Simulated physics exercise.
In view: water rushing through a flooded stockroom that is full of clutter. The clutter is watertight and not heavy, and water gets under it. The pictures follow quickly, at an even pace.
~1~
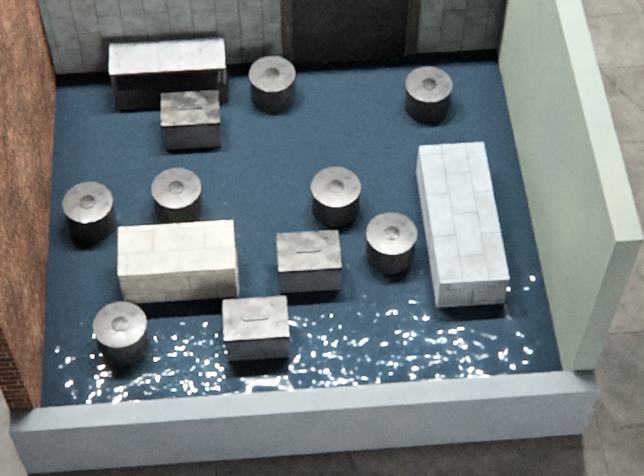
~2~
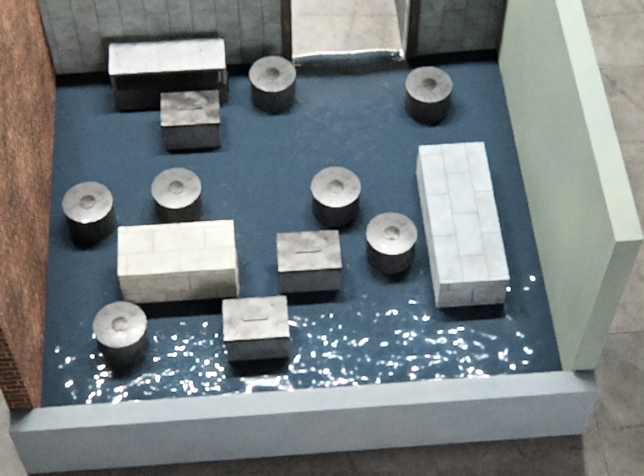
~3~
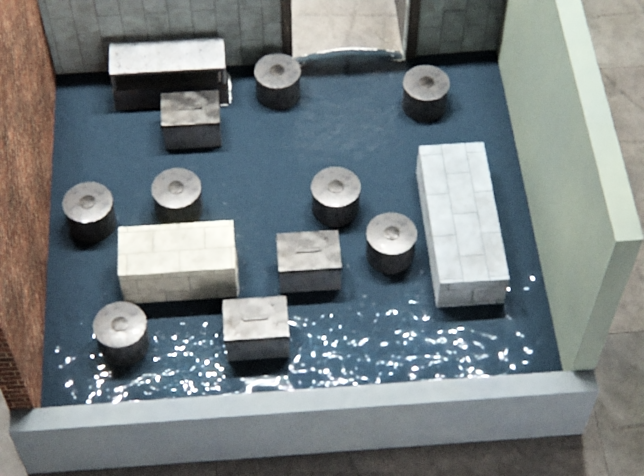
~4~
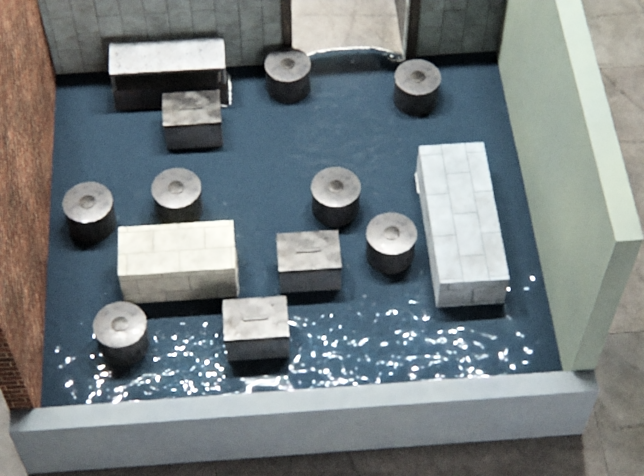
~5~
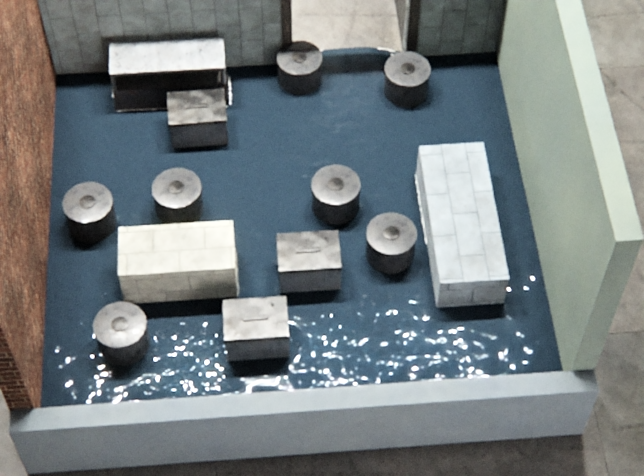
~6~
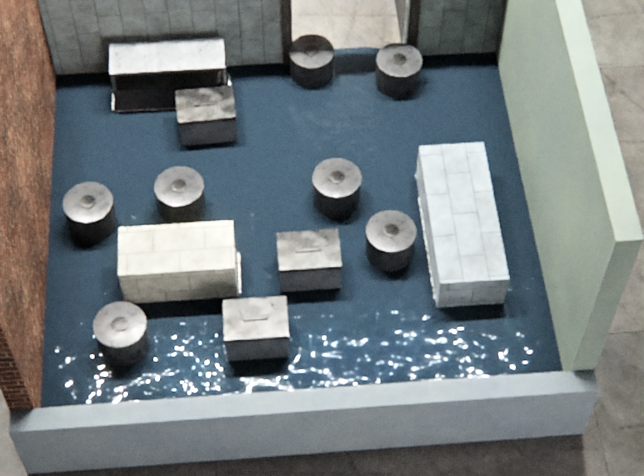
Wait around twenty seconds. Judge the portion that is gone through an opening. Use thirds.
Share: At least two thirds.
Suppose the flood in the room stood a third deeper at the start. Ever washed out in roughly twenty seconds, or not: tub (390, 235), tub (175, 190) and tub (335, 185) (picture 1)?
In turn: Through, yes, yes.
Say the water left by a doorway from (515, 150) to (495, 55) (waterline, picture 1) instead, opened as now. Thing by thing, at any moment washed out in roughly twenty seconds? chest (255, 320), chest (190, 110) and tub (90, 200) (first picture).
As listed: Kept in, washed out, left behind.
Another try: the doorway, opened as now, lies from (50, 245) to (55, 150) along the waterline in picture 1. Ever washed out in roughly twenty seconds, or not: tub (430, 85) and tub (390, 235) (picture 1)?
One after the other: Kept in, inside.
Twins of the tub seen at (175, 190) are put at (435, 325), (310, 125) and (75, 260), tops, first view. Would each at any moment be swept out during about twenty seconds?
As listed: Still in, through, no.
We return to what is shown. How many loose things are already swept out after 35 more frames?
The number is 7.
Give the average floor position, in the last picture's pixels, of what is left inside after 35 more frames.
Around (221, 242).
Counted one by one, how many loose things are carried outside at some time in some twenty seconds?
It comes to 7.
A moment on, 2 of 10 are out; 8 afloat.
Next, 4 of 10 are out; 6 afloat.
Later, 7 of 10 are out; 3 afloat.
In the end, 7 of 10 are out; 3 afloat.
